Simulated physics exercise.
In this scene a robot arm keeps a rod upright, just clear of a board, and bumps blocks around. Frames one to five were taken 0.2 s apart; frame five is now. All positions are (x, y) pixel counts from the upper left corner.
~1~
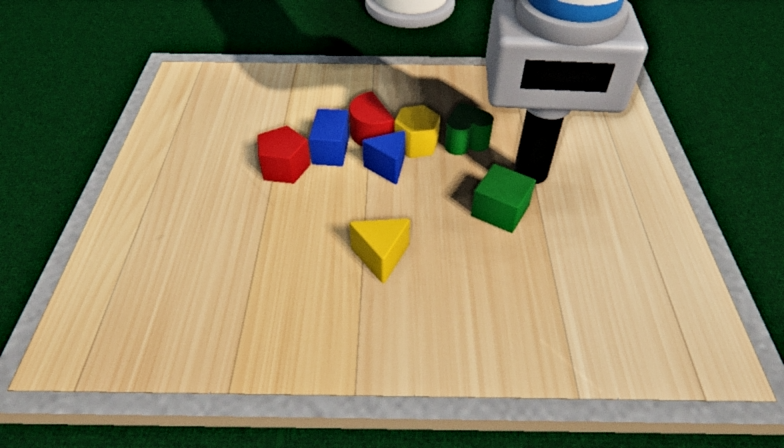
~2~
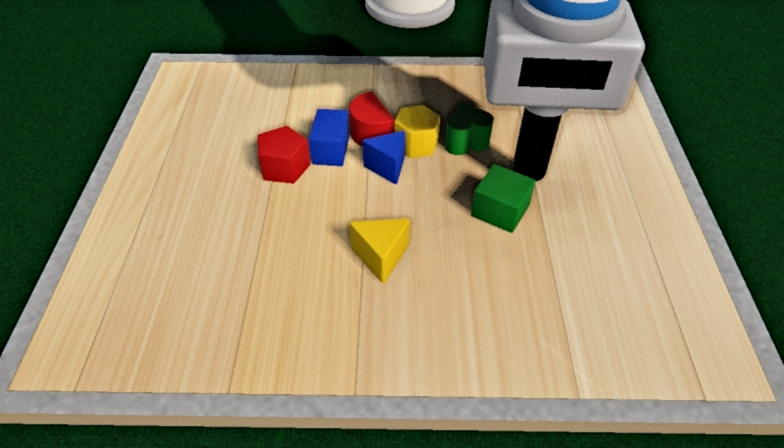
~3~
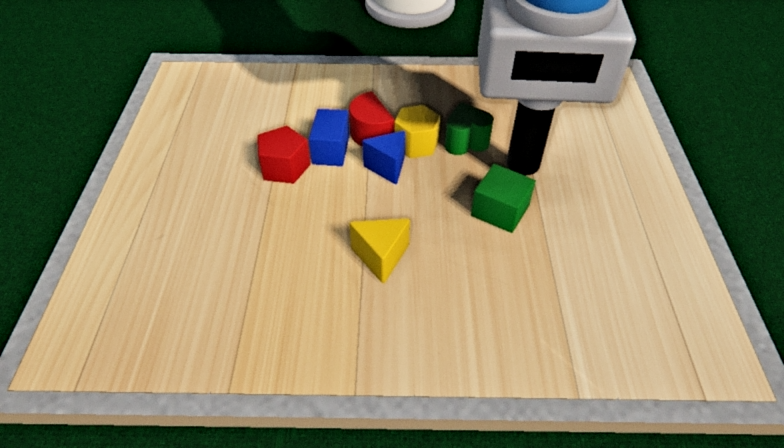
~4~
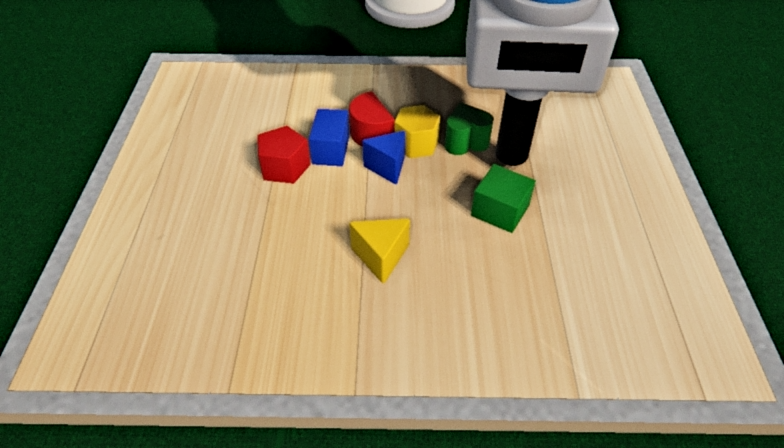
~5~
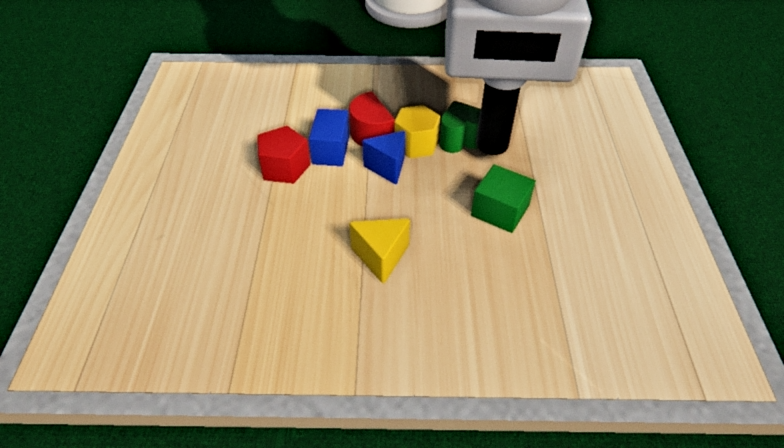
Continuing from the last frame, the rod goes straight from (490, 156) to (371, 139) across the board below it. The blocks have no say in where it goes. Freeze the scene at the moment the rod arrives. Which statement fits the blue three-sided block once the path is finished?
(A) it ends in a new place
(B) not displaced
The correct letter is B.
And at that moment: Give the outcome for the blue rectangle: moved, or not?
The blue rectangle changes place.
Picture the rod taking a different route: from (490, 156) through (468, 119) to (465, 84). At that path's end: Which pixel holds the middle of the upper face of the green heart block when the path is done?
Most likely (442, 96).
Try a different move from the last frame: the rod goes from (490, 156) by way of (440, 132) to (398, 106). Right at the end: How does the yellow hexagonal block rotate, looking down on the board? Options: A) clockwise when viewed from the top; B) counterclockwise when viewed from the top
My pick is B.
What follows on the original path. One third of the way, rod (451, 140); yellow hexagonal block (408, 114), turned 40° anticlockwise; green heart block (450, 105), turned 15° clockwise.
Two thirds of the way, rod (410, 134); blue rectangle (309, 123), turned 55° anticlockwise; red half-round block (338, 105), turned 30° clockwise; yellow hexagonal block (375, 111), turned 50° anticlockwise; green heart block (446, 103), turned 35° clockwise.
At the end, rod (371, 129); blue rectangle (302, 121), turned 65° anticlockwise; red half-round block (304, 92), turned 15° clockwise; blue three-sided block unmoved; yellow hexagonal block (341, 100), turned 30° anticlockwise; green heart block (446, 103), turned 35° clockwise.
